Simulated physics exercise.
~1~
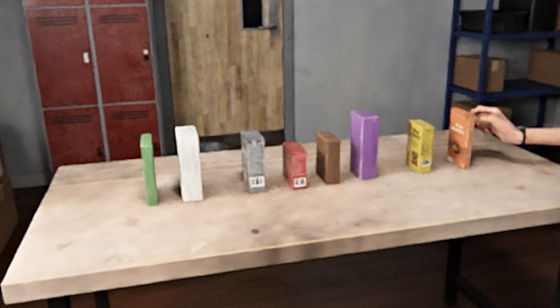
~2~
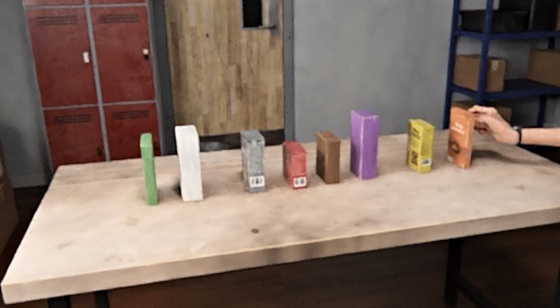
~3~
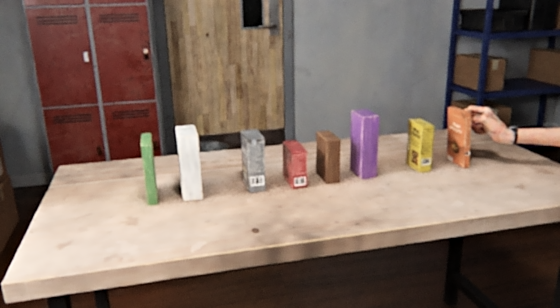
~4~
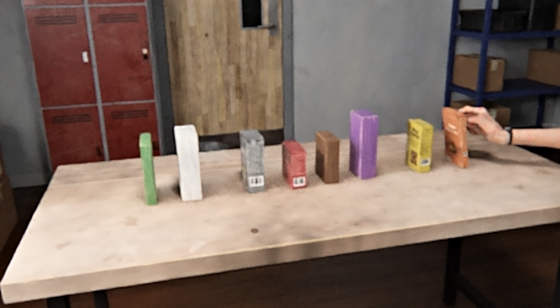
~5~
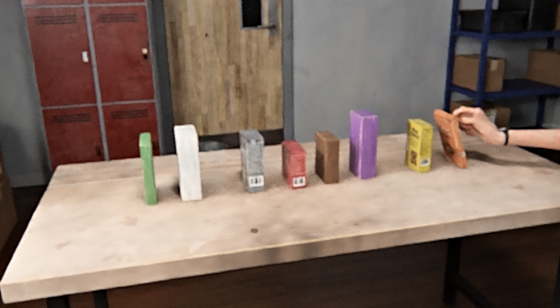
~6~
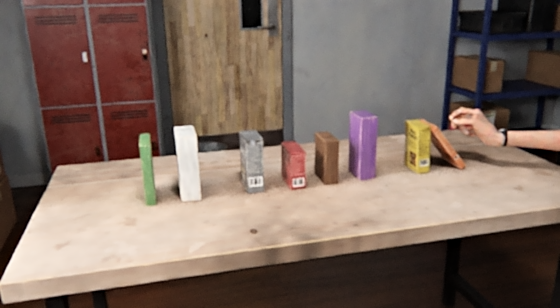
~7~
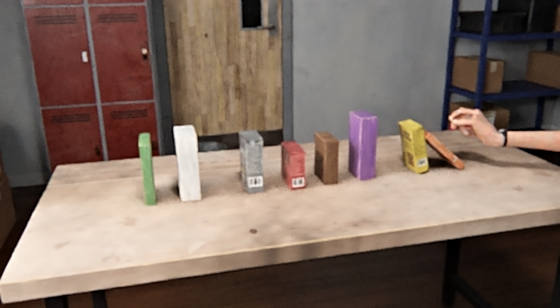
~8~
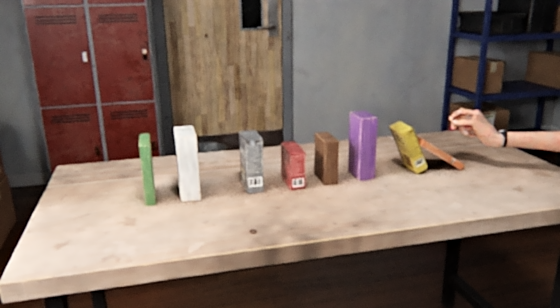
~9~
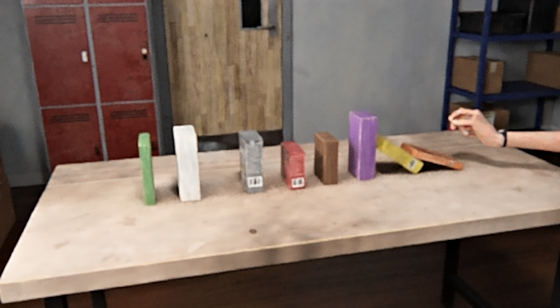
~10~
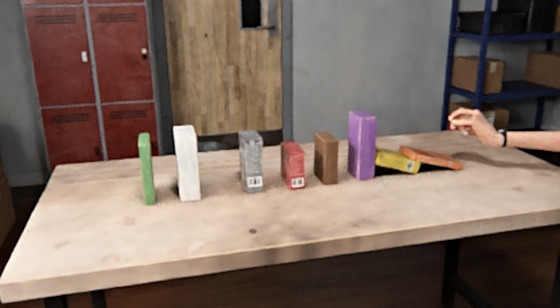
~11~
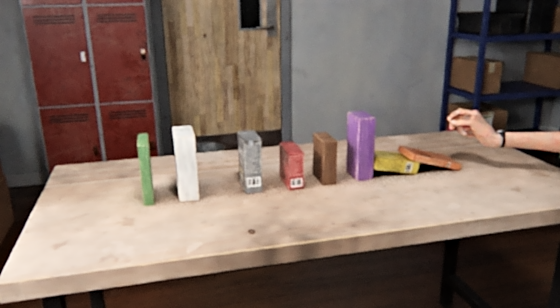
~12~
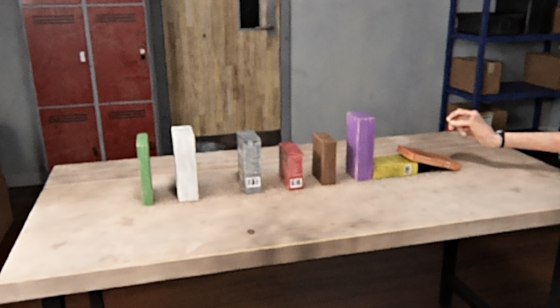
A hand tips the orange packet left, toppling the yellow one beside the standing purple block.
